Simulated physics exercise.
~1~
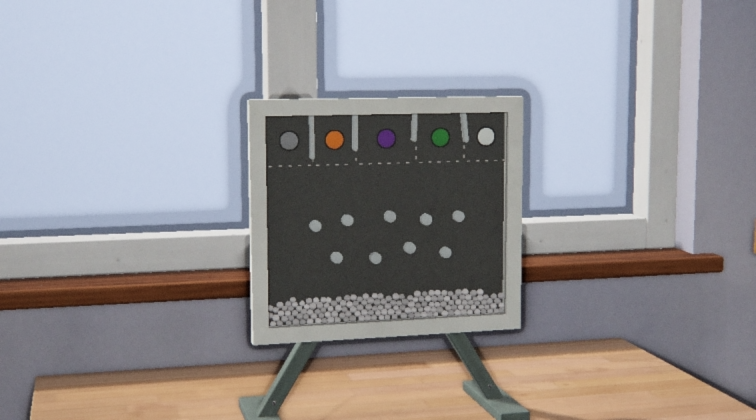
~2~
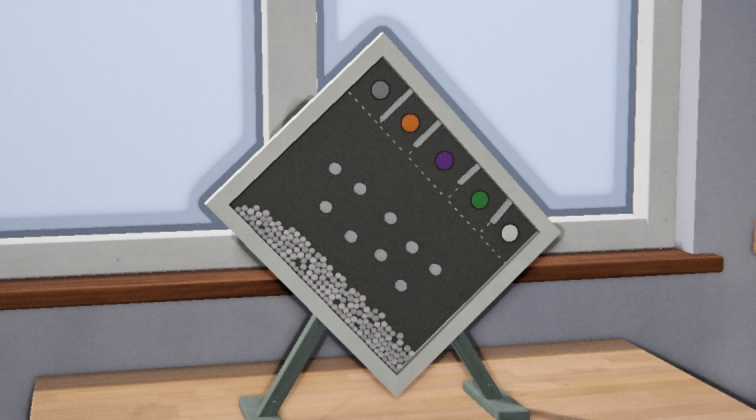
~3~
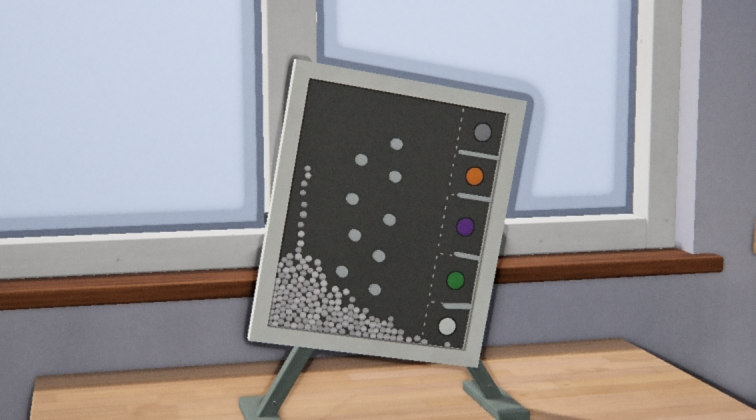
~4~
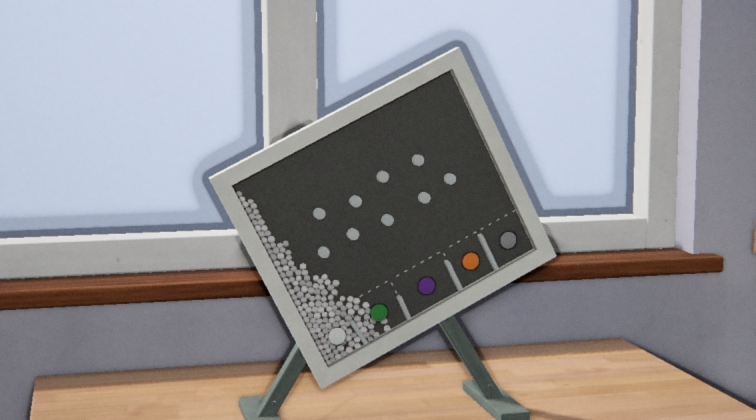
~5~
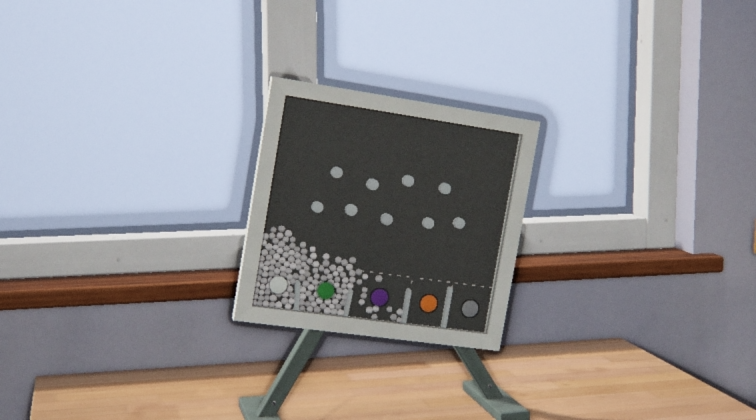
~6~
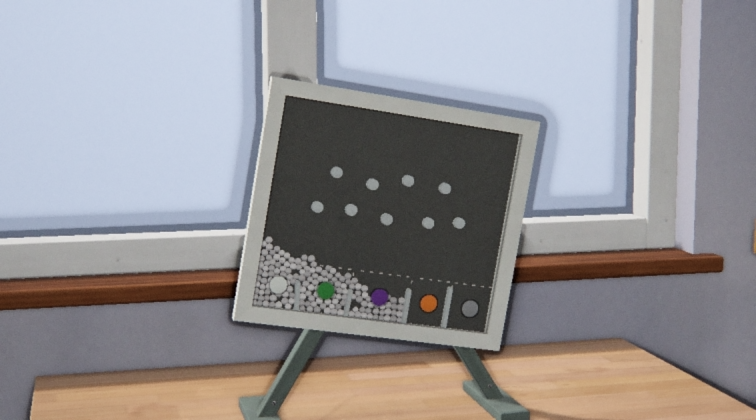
A square, clear-fronted case of small pale beads turned clockwise on its stand until it was tilted almost upside down, and the beads slid into the pockets at the left, settling over the white, green and purple dots while orange and grey stayed empty.
